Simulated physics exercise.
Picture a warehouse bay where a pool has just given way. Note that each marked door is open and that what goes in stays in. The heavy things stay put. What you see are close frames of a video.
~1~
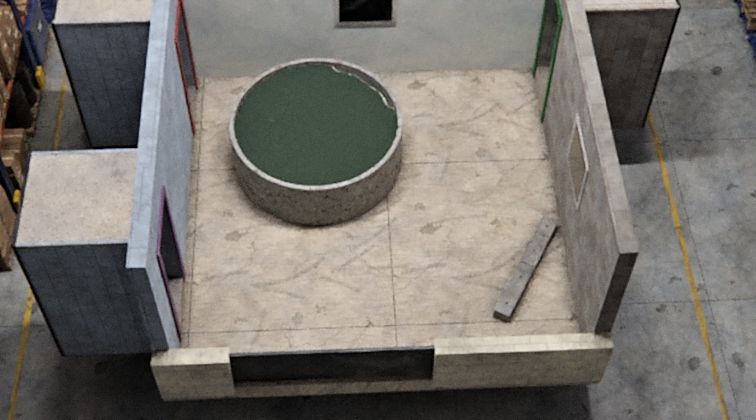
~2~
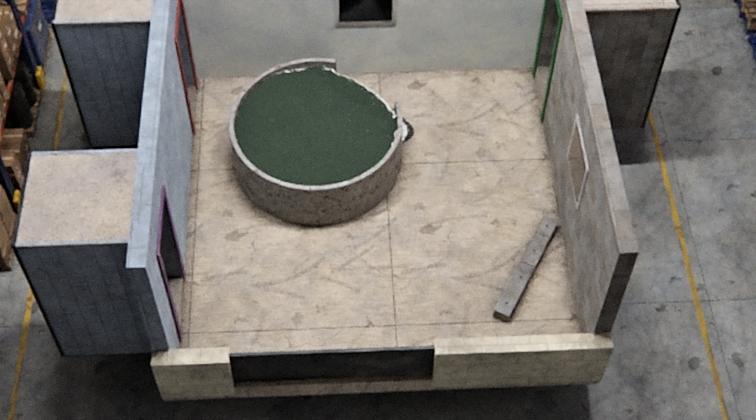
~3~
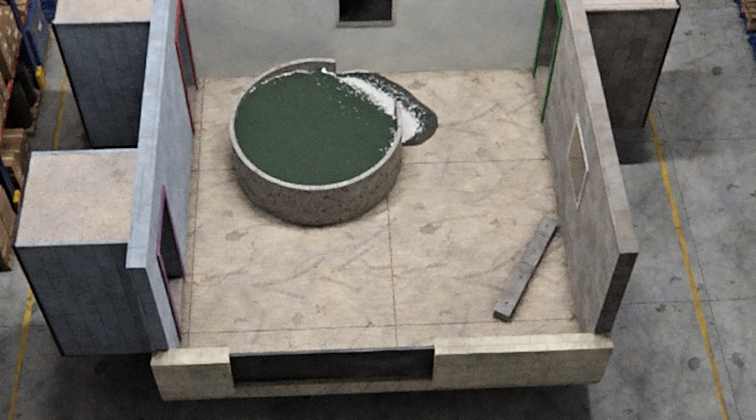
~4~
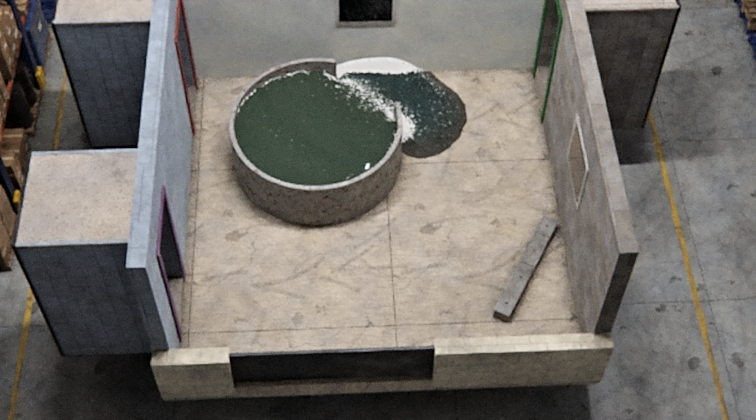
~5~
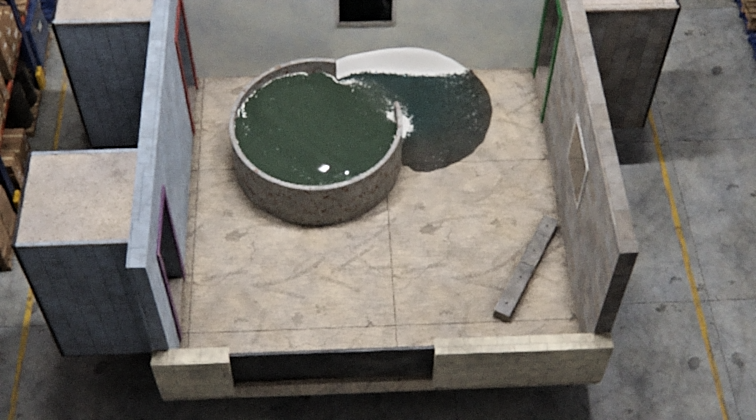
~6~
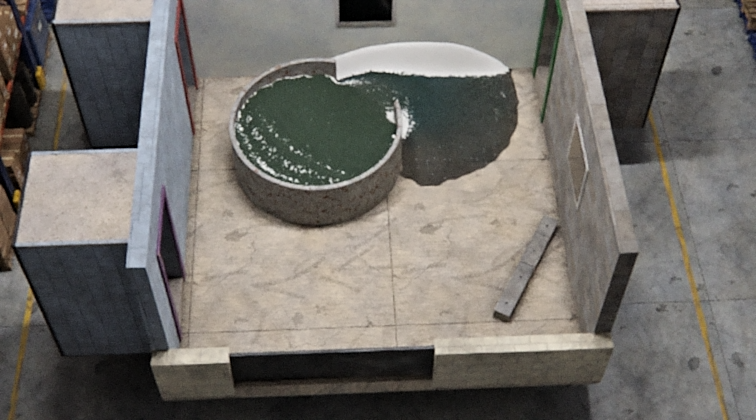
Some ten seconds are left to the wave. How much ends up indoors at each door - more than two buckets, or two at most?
Indoors: Green door, more than two; purple door, more than two; red door, more than two.
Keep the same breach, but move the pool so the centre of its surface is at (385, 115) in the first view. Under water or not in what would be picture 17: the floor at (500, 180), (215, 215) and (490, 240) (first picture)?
First one gets inundated, next one stays unwetted, last one gets inundated.
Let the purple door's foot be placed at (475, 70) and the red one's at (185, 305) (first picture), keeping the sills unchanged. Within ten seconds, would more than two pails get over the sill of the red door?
The red door overflows.
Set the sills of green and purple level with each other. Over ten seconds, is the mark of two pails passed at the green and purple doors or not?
I'd put it this way: Green exceeds the threshold and purple remains within bounds.
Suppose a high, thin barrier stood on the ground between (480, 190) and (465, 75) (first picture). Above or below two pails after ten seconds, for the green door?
Looks like the green door doesn't reach that amount here.
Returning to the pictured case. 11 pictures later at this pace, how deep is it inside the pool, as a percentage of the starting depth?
I make it 52 per cent.
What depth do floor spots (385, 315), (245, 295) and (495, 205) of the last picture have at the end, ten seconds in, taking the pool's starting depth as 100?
About 14 per cent, then 14 per cent, then 12 per cent.
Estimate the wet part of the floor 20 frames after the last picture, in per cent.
About 70 per cent.
A moment on, water covers 25 % of the floor; the green door over two buckets in, the purple door not reached, the red door wet at the sill, nothing in.
Next, water covers 35 % of the floor; the green door far over two buckets in, the purple door not reached, the red door under two buckets in.
Then, water covers 70 % of the floor; the green door far over two buckets in, the purple door not reached, the red door over two buckets in.
Later, water covers 95 % of the floor; the green door far over two buckets in, the purple door under two buckets in, the red door far over two buckets in.
In the end, water covers 100 % of the floor; the green door far over two buckets in, the purple door far over two buckets in, the red door far over two buckets in.
